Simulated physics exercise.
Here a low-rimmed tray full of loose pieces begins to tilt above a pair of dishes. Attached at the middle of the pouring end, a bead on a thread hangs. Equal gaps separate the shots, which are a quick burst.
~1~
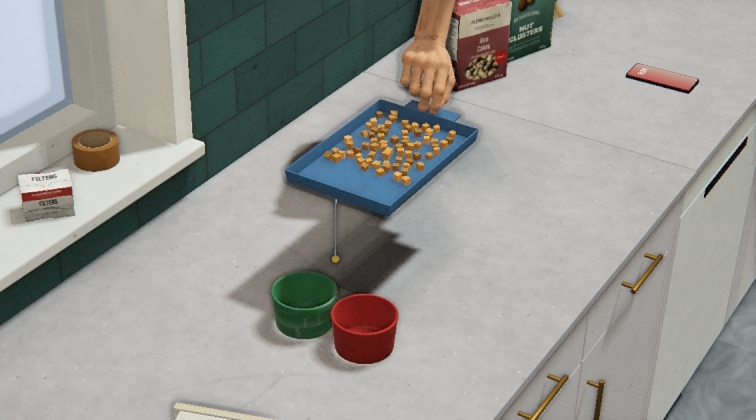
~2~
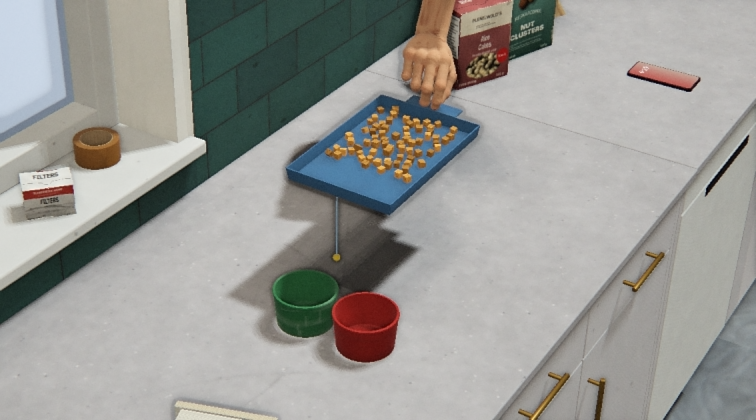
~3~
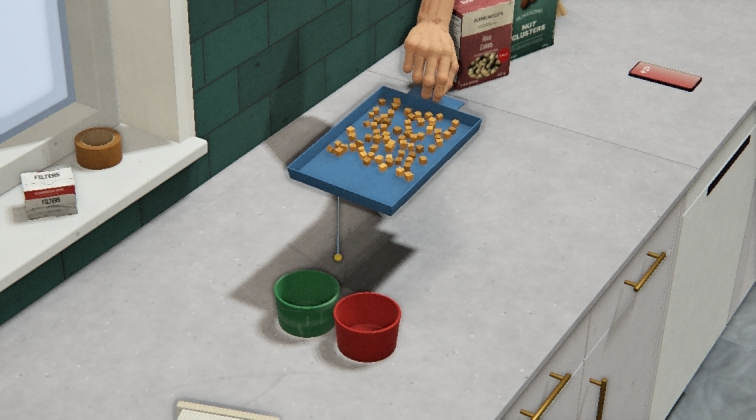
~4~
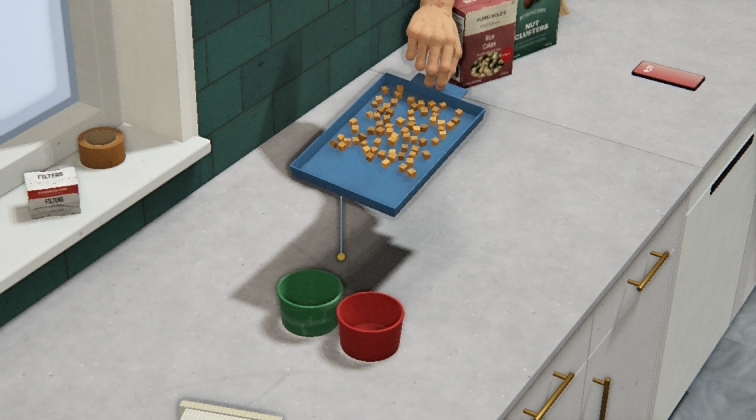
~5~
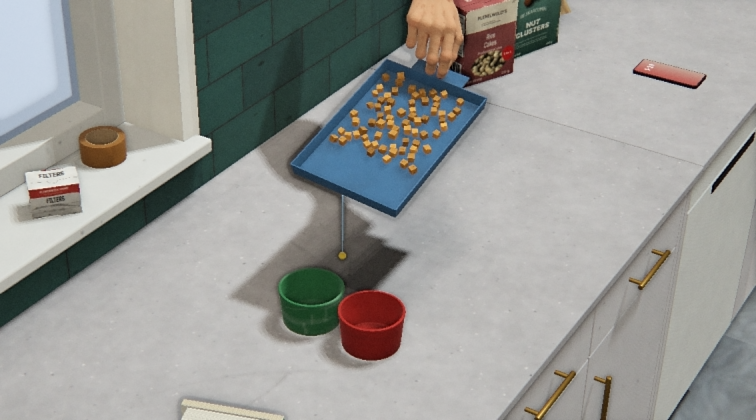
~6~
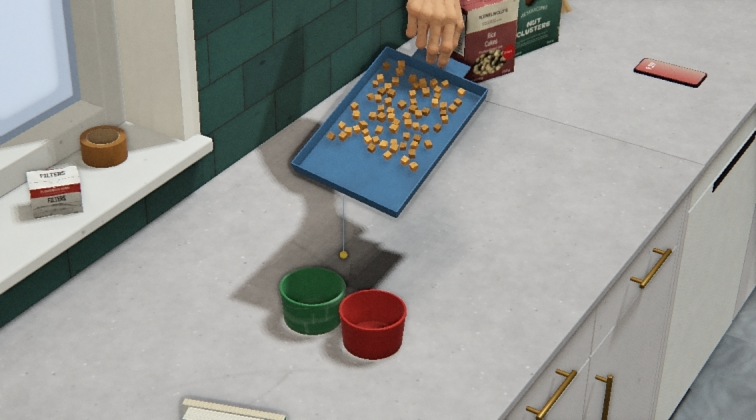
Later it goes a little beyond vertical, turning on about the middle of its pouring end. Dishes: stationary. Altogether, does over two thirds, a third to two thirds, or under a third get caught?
Altogether a third to two thirds gets caught.
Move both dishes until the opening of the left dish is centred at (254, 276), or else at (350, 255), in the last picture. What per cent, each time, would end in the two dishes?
Trial 1 about 0 %, trial 2 about 20 %.
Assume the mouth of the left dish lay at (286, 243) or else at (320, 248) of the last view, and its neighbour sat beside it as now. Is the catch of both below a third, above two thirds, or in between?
Taking the tries in order: Under a third and under a third.
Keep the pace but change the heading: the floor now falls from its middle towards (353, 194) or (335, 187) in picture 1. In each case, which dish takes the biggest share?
Try one - the dish to the left; try two - the dish to the left.
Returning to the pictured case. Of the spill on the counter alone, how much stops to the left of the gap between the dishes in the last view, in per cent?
20 per cent, roughly.
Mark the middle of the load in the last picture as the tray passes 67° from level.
Near the pixel (385, 203).
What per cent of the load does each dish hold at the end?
The left dish gets close to 0 per cent and the right dish close to 40 per cent.
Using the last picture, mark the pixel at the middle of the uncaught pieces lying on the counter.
Middle in the last view: Roughly (382, 316).
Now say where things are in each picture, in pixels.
In the first frame, corners of the pouring end at (288, 169) and (389, 204), level; middle of the load at (399, 148), croutons; left dish at (287, 319); right dish at (347, 344); bead on its thread at (336, 259).
In the second frame, corners of the pouring end at (289, 167) and (390, 203), level; middle of the load at (400, 145).
In the third frame, corners of the pouring end at (290, 167) and (391, 205), tipped barely, lowest at the right corner; middle of the load at (402, 140).
In the fourth frame, corners of the pouring end at (293, 165) and (394, 207), tipped a little, lowest at the right corner; middle of the load at (405, 132).
In the fifth frame, corners of the pouring end at (293, 163) and (395, 208), tipped clearly, lowest at the right corner; middle of the load at (406, 124).
In the sixth frame, corners of the pouring end at (294, 162) and (396, 210), tipped clearly, lowest at the right corner; middle of the load at (406, 117); left dish at (295, 315); right dish at (355, 339).
Soon, tray tipped steeply; most on the tray; a small part in the air.
A while on, tray tipped past a quarter turn; about a quarter on the tray; about a third in the right dish; a stray few in the left dish; about a quarter outside both; a small part in the air.
Towards the end, tray tipped past a quarter turn; about a third in the right dish; a stray few in the left dish; about half outside both.
Finally, tray tipped past a quarter turn; about a third in the right dish; a stray few in the left dish; about half outside both.
